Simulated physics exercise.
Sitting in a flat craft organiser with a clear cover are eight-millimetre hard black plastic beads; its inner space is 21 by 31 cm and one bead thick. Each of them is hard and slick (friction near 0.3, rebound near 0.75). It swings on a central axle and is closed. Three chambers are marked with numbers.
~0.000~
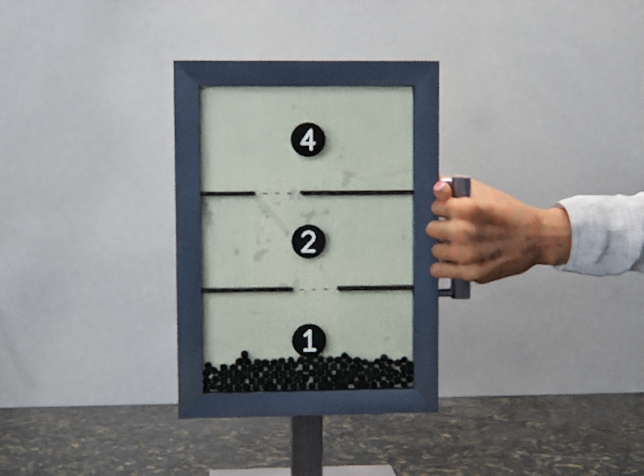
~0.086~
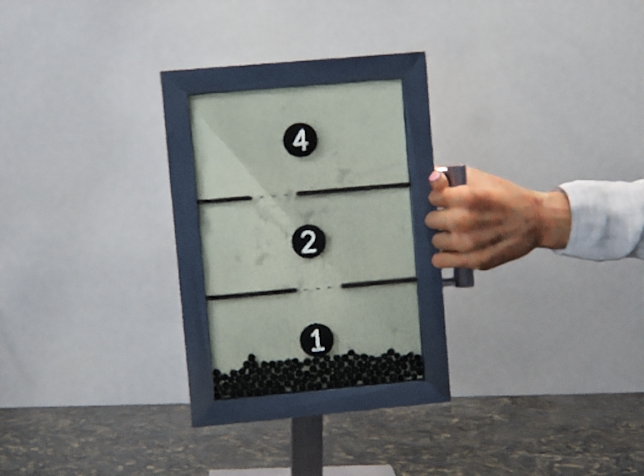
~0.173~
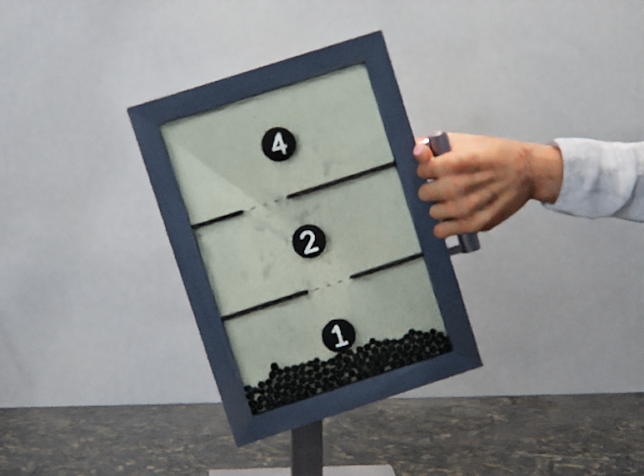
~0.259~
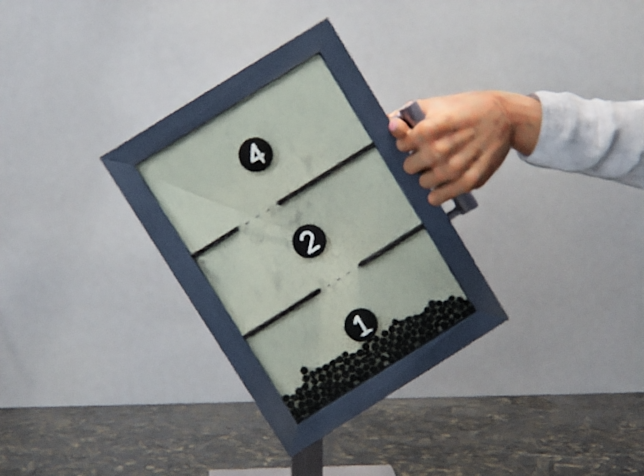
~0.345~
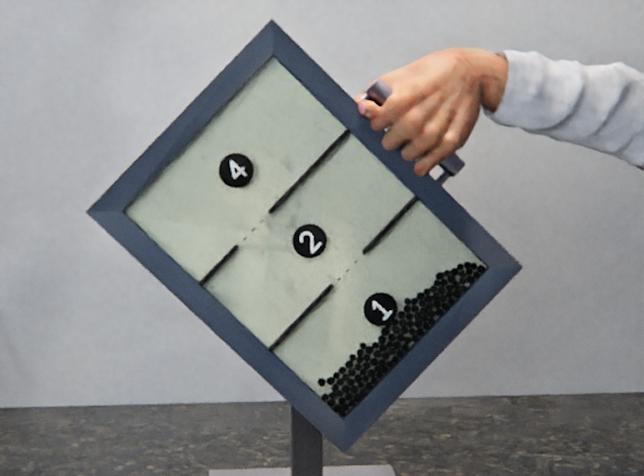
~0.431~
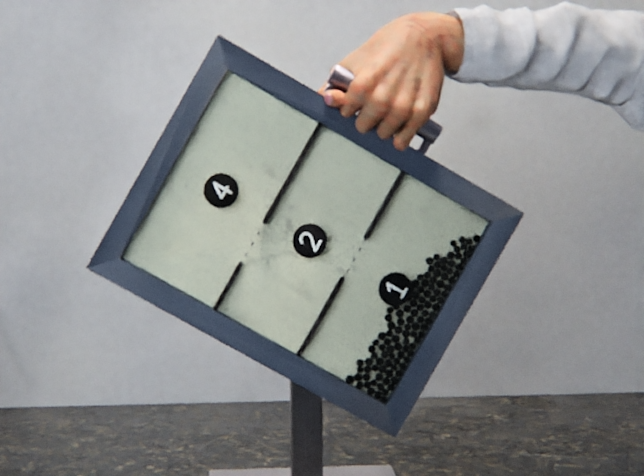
Against a plain grey wall, a hand grips the side handle of a blue-framed, clear-fronted case on a stand and turns it steadily anticlockwise from upright to steeply tilted, while the small black beads stay heaped in the compartment marked one.
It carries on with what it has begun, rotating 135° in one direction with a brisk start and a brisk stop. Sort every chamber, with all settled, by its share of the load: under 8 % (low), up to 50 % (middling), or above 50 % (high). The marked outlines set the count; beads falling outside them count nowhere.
No. 1: Above 50 %; 2: Under 8 %; 4: Under 8 %.
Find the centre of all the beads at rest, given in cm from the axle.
12 cm to the right and 2 cm above.
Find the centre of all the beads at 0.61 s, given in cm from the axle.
11 cm right, 7 cm below.
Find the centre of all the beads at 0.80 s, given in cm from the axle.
Offset: Approx. 12 cm right, 1 cm below.
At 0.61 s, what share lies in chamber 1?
About 100 percent.
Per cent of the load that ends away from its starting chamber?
0 per cent.
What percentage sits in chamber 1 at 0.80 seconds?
Close to 100 % of the load.
After 0.61 s, it stands 90° anticlockwise; the beads' middle is 11 cm right of and 7 cm below the centre; no. 1, 100 %.
After 0.80 s, it stands 121° anticlockwise; the beads' middle is 12 cm right of and 1 cm below the centre; no. 1, 100 %.
After 0.95 s, it stands 135° anticlockwise; the beads' middle is 12 cm right of and 2 cm above the centre; no. 1, 100 %.
All still by 2.8 s, it stands 135° anticlockwise; no. 1, 100 %, no. 2, 0 %, no. 4, 0 %.
